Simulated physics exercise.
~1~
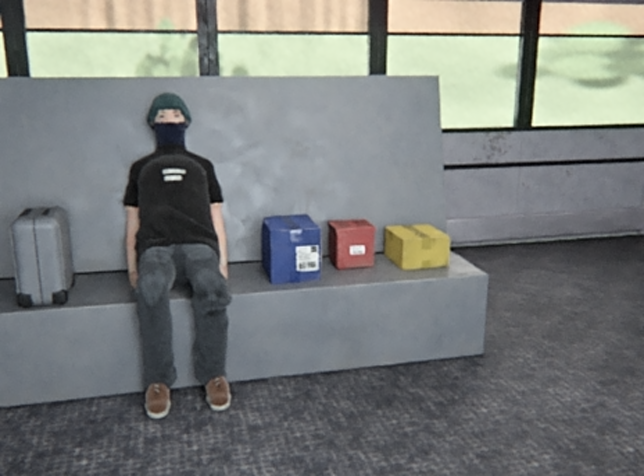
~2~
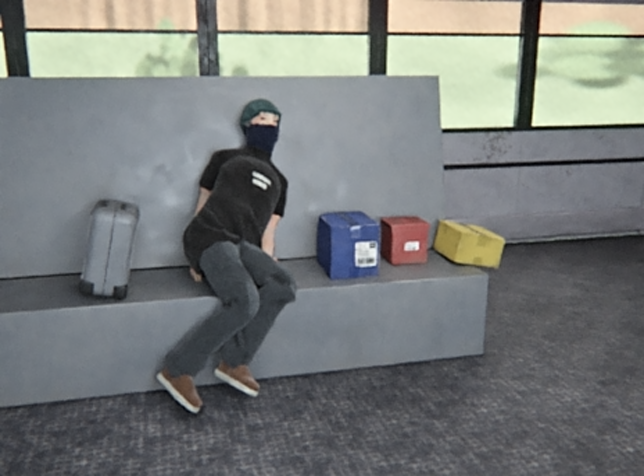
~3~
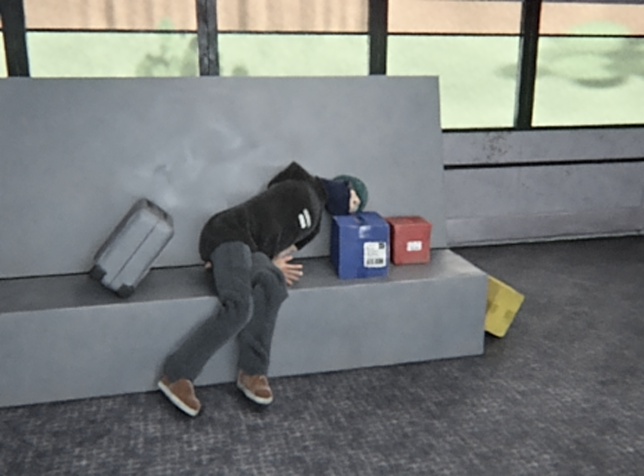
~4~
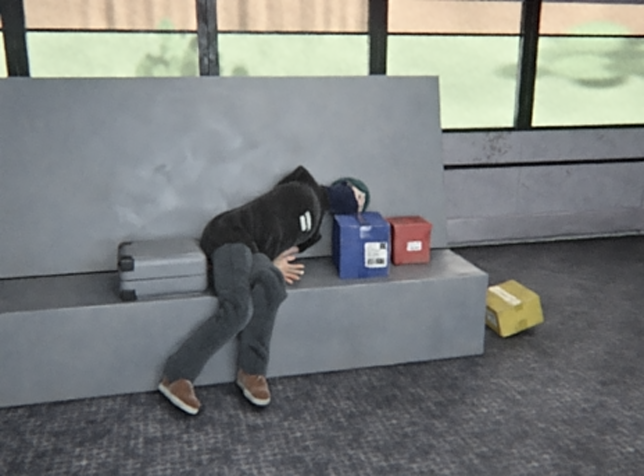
A person in a beanie and dark face covering, slumped limply on a long grey bench, slid right and toppled sideways onto a blue box as the bags shifted; the yellow box dropped off the end onto the floor, and the grey case tipped flat.
